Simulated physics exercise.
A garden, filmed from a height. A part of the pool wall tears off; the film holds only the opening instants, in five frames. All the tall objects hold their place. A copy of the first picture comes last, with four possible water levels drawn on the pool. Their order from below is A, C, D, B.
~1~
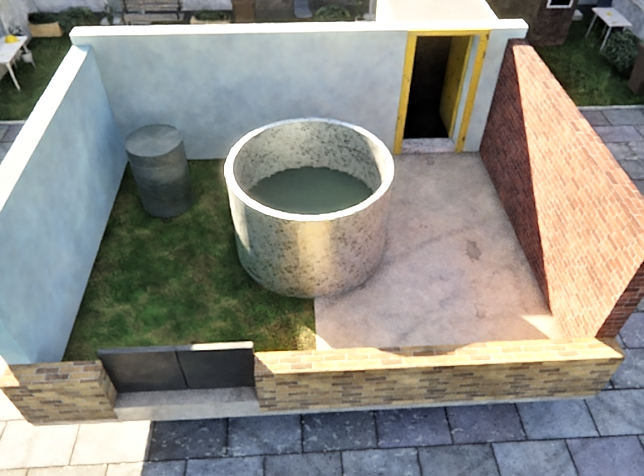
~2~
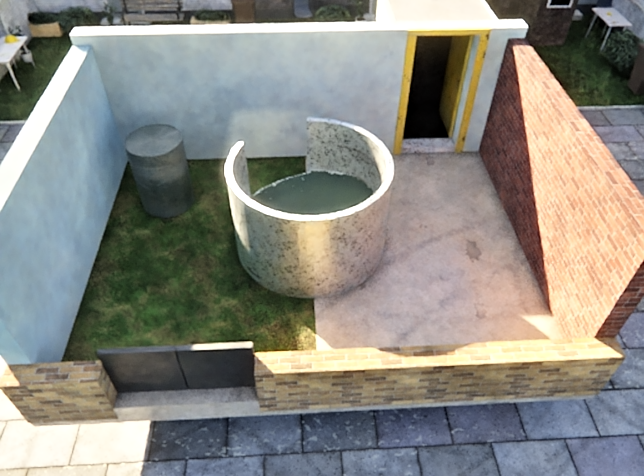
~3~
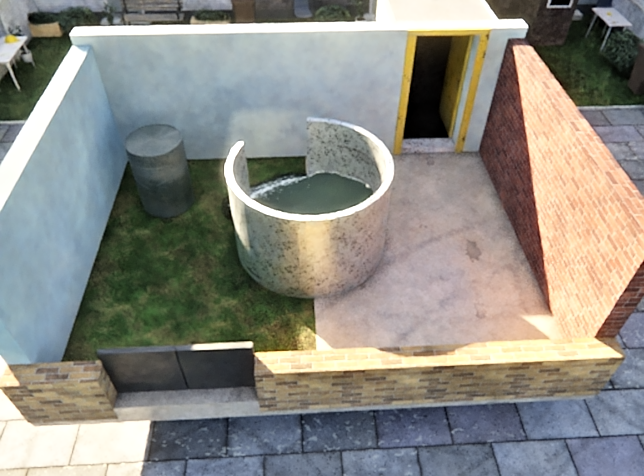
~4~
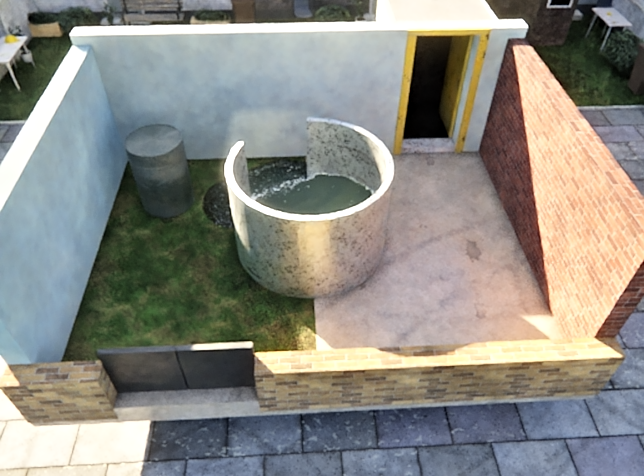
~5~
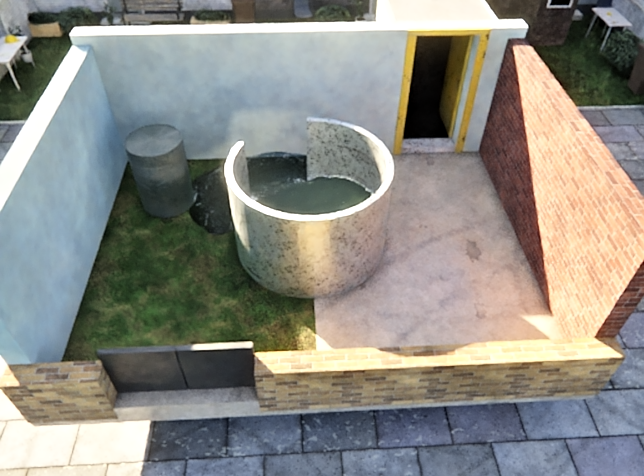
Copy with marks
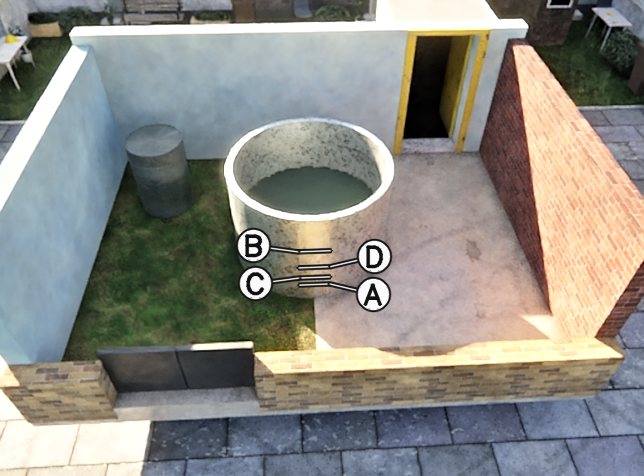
A small walled yard of grass and pale paving is seen from above by a still camera. A round, mottled stone tank of dark water stands mid-yard, with a grey cylinder to its left, a yellow-framed doorway behind, a red brick wall at right and a dark gate front left. A section of the tank's back rim disappears, and water pours through the gap, spreading over the grass behind and toward the cylinder.
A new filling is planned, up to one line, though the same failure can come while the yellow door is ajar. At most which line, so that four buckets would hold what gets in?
That is mark B.
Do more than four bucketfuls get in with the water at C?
No.
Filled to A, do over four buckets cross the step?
No.
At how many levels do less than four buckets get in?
All of the four.
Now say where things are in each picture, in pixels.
The first frame shows water in the pool at rest, its middle at (310, 210); foot of the yellow doorway at (427, 152); shut gate at (179, 354).
In the second frame, water covers 2 % of the ground, its front hidden from here.
In the third frame, water covers 4 % of the ground, its front hidden from here.
The fourth frame shows front seen at (210, 195), 8 % of the ground wet.
The fifth frame shows front seen at (200, 180), 12 % of the ground wet.
On the marked copy, A at (314, 284); B at (314, 251); C at (314, 277); D at (314, 267); from the bottom up A, C, D, B.
Choosing A, nothing gets over.
Choosing B, a splash gets over, under a bucket.
Choosing C, nothing gets over.
Choosing D, nothing gets over.
